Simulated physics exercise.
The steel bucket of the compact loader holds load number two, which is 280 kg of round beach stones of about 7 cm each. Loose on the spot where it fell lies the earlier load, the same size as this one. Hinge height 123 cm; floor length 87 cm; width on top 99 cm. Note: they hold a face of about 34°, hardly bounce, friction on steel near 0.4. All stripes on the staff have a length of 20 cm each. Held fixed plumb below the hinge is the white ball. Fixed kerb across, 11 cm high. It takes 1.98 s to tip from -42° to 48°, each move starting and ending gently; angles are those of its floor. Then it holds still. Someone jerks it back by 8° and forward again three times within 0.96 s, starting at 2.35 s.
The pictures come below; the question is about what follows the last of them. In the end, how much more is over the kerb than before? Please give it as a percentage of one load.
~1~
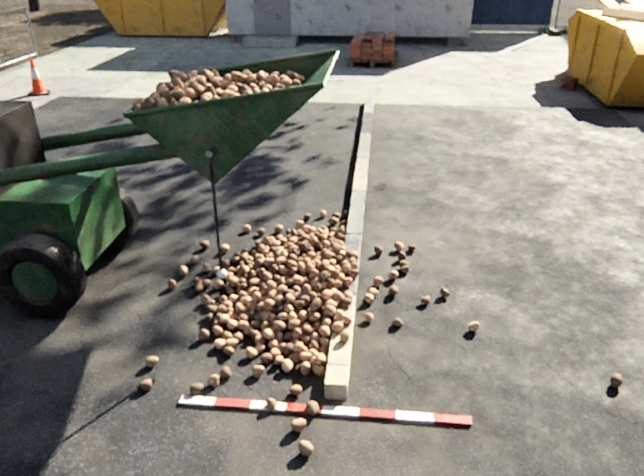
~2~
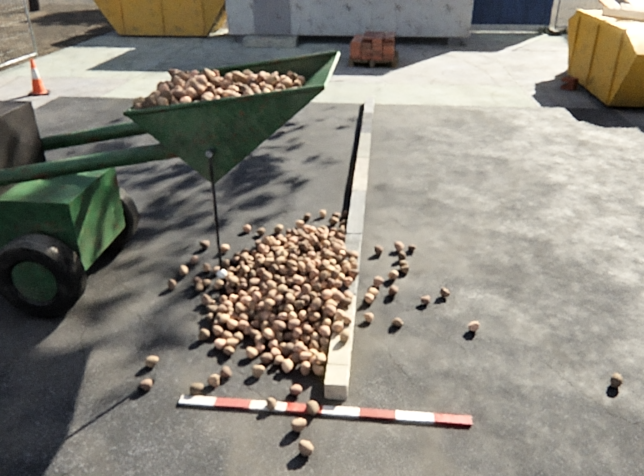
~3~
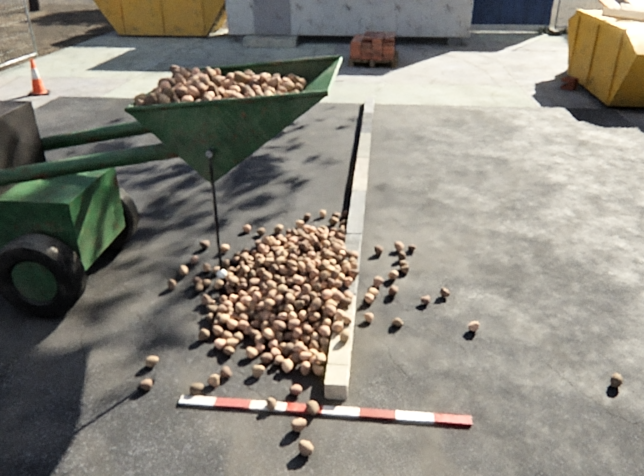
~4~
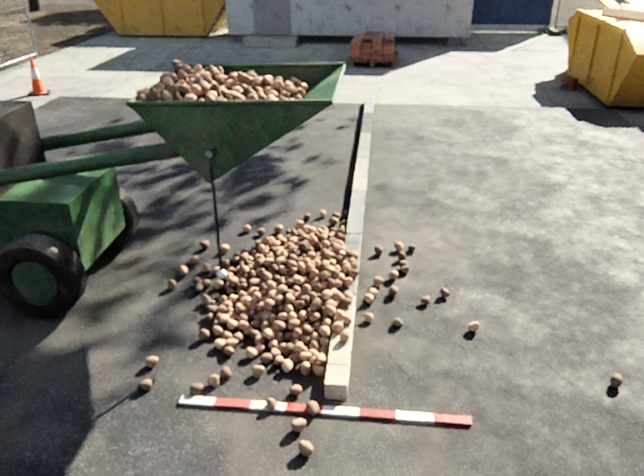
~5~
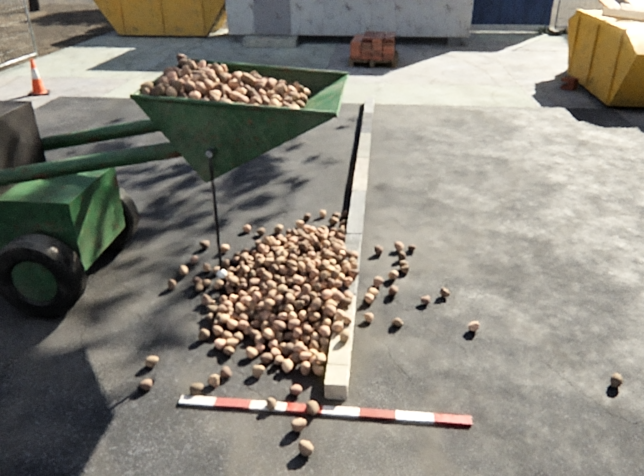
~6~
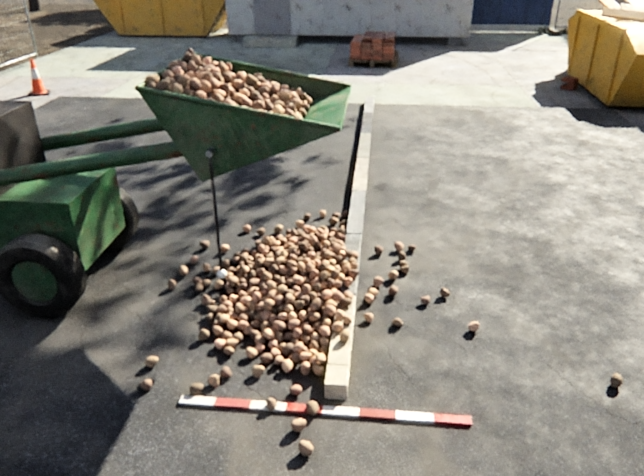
By the end about 74 per cent more lies there.
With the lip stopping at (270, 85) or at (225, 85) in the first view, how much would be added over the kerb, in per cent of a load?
About 30 per cent for the first, 5 per cent for the second.
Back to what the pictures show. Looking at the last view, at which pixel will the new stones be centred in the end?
Middle: Approx. (389, 285) px.
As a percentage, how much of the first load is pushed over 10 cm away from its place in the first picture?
I'd say roughly 5 per cent of them.
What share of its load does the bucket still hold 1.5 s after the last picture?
Reading: Near 5 % of the load.
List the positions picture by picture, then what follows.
The first picture shows lip at (324, 85), floor tilted -42°, highest stones at (226, 78). The earlier load is highest near (311, 262), 22 cm above ground level, 97 % on this side of the kerb, 3 % over the kerb.
In the second picture, the bucket is at -41°, its lip at (325, 87); the top of the load is at (226, 78).
In the third picture, the bucket is at -38°, its lip at (328, 93); the top of the load is at (208, 76).
The fourth picture shows lip at (332, 102), floor tilted -34°, highest stones at (188, 72).
The fifth picture shows lip at (337, 115), floor tilted -29°, highest stones at (189, 68).
In the sixth picture, the bucket is at -22°, its lip at (340, 129); the top of the load is at (190, 63).
Then, 0.9 s after the last picture the floor is at 34°; in per cent of one load, 89 in the bucket, 107 on this side of the kerb, 3 over the kerb; the foremost stones are at (441, 288).
Then, 1.5 s after the last picture the floor is at 48°; in per cent of one load, 3 in the bucket, 141 on this side of the kerb, 55 over the kerb; the foremost stones are at (490, 321).
Then, 3.2 s after the last picture the floor is at 48°; in per cent of one load, 0 in the bucket, 122 on this side of the kerb, 77 over the kerb; the foremost stones are at (583, 301).
Then, 5.6 s after the last picture the floor is at 48°; in per cent of one load, 0 in the bucket, 122 on this side of the kerb, 77 over the kerb; the foremost stones are at (583, 301). Net gain over the kerb, 74.
